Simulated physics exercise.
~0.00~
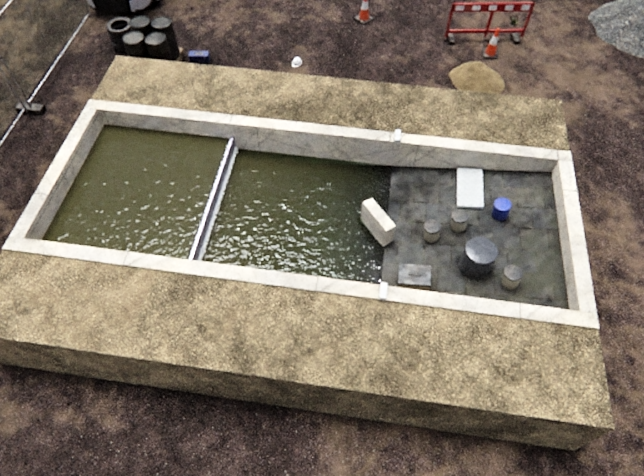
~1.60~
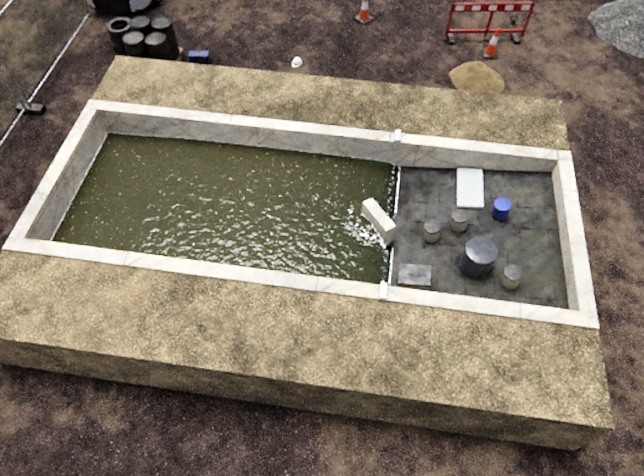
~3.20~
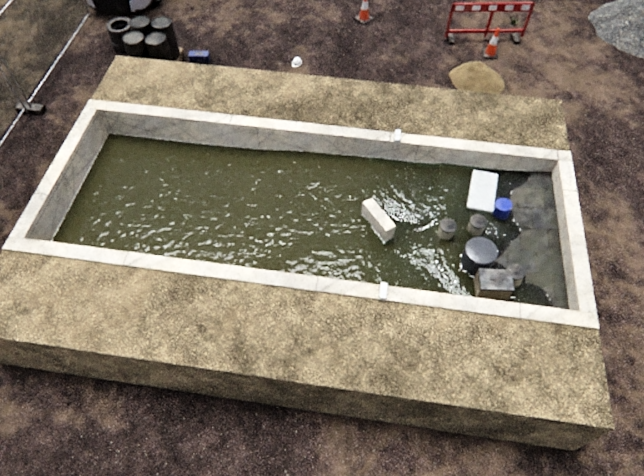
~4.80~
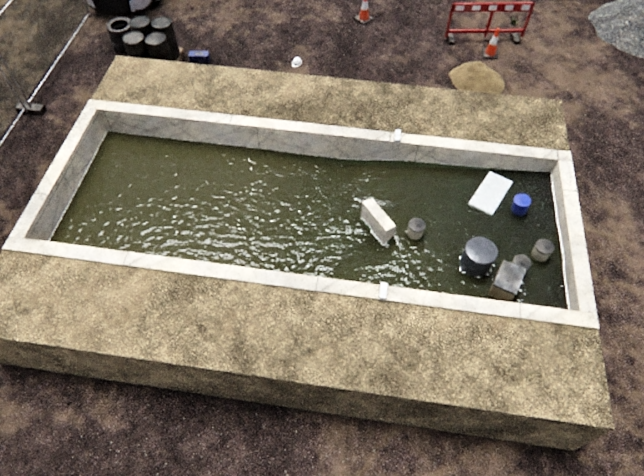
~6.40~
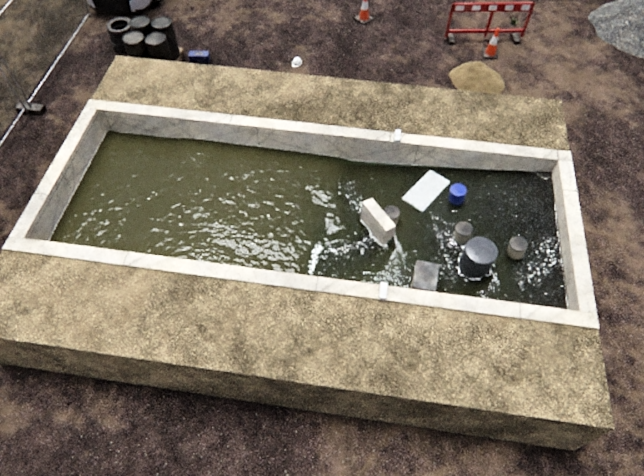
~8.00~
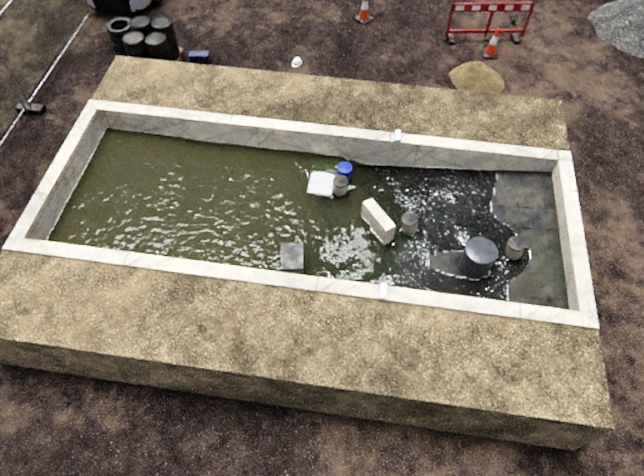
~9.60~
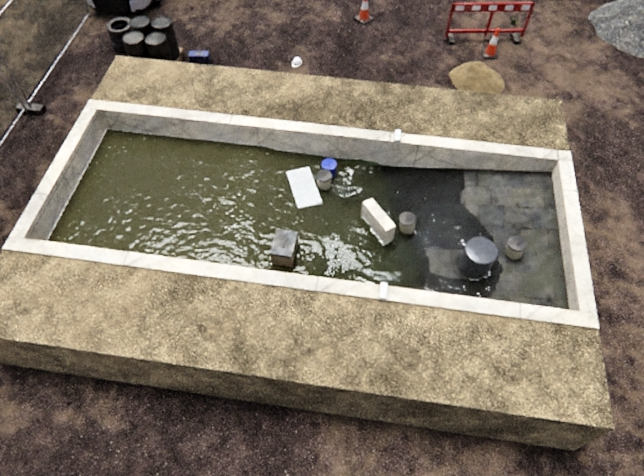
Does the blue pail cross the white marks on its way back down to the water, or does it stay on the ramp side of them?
The blue pail crosses the white marks. The water carries it back left, and it ends up floating beyond them.
